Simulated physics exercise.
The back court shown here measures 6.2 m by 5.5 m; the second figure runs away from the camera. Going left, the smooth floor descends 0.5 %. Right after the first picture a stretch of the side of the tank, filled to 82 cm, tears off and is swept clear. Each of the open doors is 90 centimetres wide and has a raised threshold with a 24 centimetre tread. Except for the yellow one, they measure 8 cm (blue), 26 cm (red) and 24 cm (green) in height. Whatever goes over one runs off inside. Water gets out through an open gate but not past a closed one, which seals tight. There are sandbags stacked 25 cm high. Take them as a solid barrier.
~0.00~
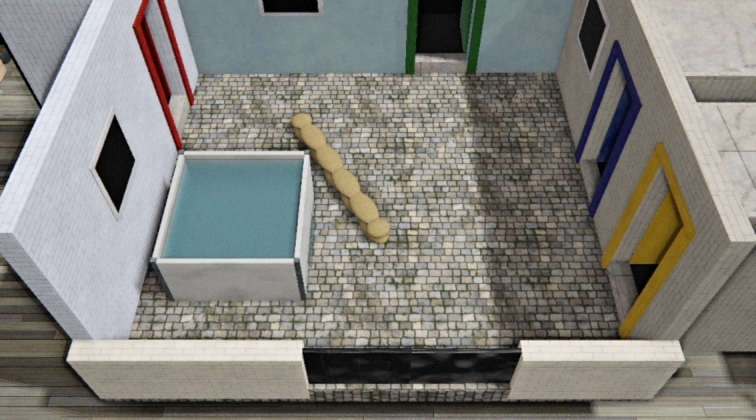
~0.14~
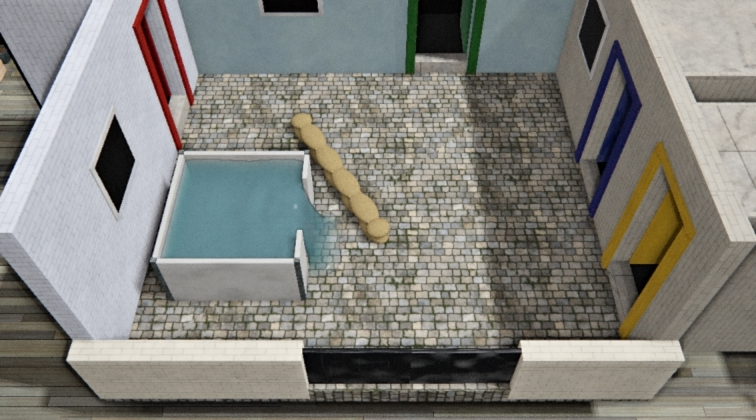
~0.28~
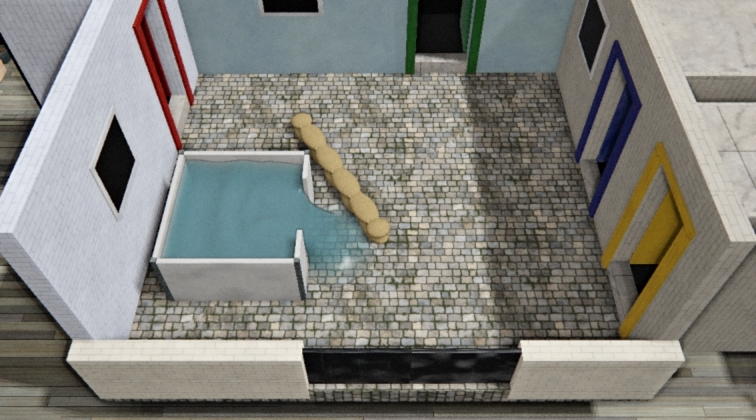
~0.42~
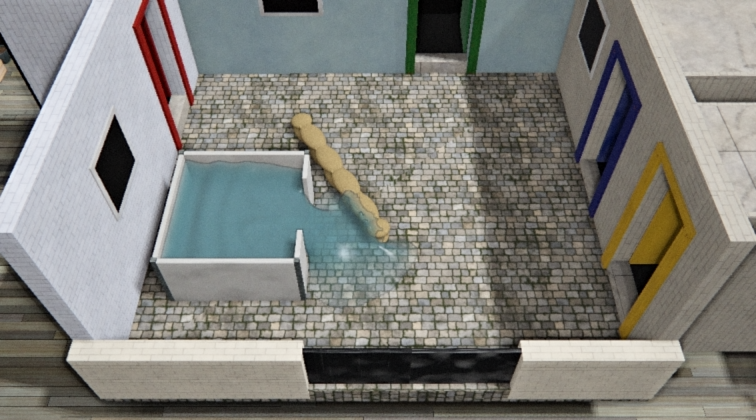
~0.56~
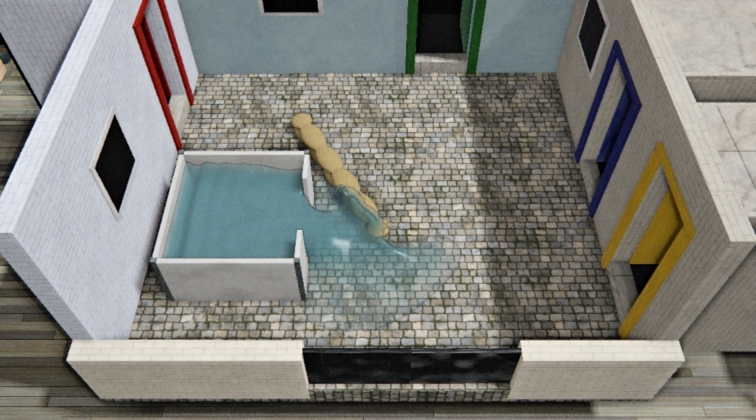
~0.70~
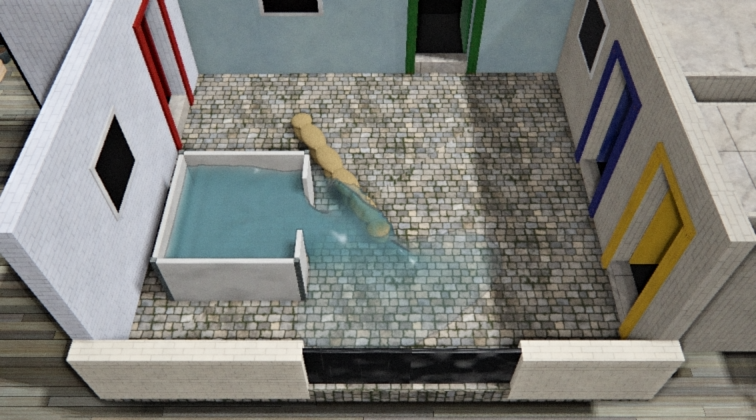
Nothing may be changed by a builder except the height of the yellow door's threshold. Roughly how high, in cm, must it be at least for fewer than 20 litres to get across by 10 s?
Roughly 20 cm is just enough.
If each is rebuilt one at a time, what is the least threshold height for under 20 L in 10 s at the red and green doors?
About 7.0 cm at red and 8.5 cm at green.
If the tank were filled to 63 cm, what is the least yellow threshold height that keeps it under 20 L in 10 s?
The step would need to be some 14.0 cm high.
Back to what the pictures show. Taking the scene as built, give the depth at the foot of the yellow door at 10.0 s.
The depth there is around 5.5 cm.
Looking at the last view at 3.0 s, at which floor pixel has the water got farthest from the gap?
Pixel close to (562, 112).
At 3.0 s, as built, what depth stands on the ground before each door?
Door by door, in centimetres - blue 12, red 8, green 2, yellow 20.
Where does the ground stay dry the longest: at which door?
Door: Green.
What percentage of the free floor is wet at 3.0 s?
Roughly 60 percent of the floor is wet.
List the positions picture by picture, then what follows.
The first picture shows still water, 82 cm deep, in the tank at (236, 207); the yellow door at (638, 255) is dry.
In the second picture, water pours out at (304, 230) and has run 0.4 m, to (335, 259); about 10 cm deep outside, 82 cm at the back.
In the third picture, the front is at (370, 252), 0.9 m from the gap at (304, 232); 0.8 m2 of floor is wet, 82 cm left at the back.
In the fourth picture, the front is at (410, 259), 1.4 m from the gap at (304, 232); 1.6 m2 of floor is wet, 76 cm left at the back.
In the fifth picture, the front is at (453, 255), 2.0 m from the gap at (304, 233); 2.6 m2 of floor is wet, 69 cm left at the back.
In the sixth picture, the front is at (495, 270), 2.6 m from the gap at (304, 232); 3.9 m2 of floor is wet, 71 cm left at the back; the yellow door at (638, 255), 4.2 m from the gap, is still 1.6 m from the nearest water.
After 1.4 s water covers 40 % of the floor, deepest (49 cm) near (362, 238); 7 cm at the yellow door, 0 litres in over its 20 cm threshold.
After 3.0 s water covers 60 % of the floor, deepest (34 cm) near (349, 227); 20 cm at the yellow door, 13 litres in over its 20 cm threshold.
After 10.0 s water covers 95 % of the floor, deepest (14 cm) near (206, 189); 5 cm at the yellow door, 19 litres in over its 20 cm threshold.
At the yellow door as built, the water arrived by 1.2 s and peaked near 27 cm at 2.2 s.
Run again over the same 10 s with other heights there, 42 litres in over 16.5 cm, 12 litres over 22 cm. The limit of 20 litres is kept from about 20 cm up.
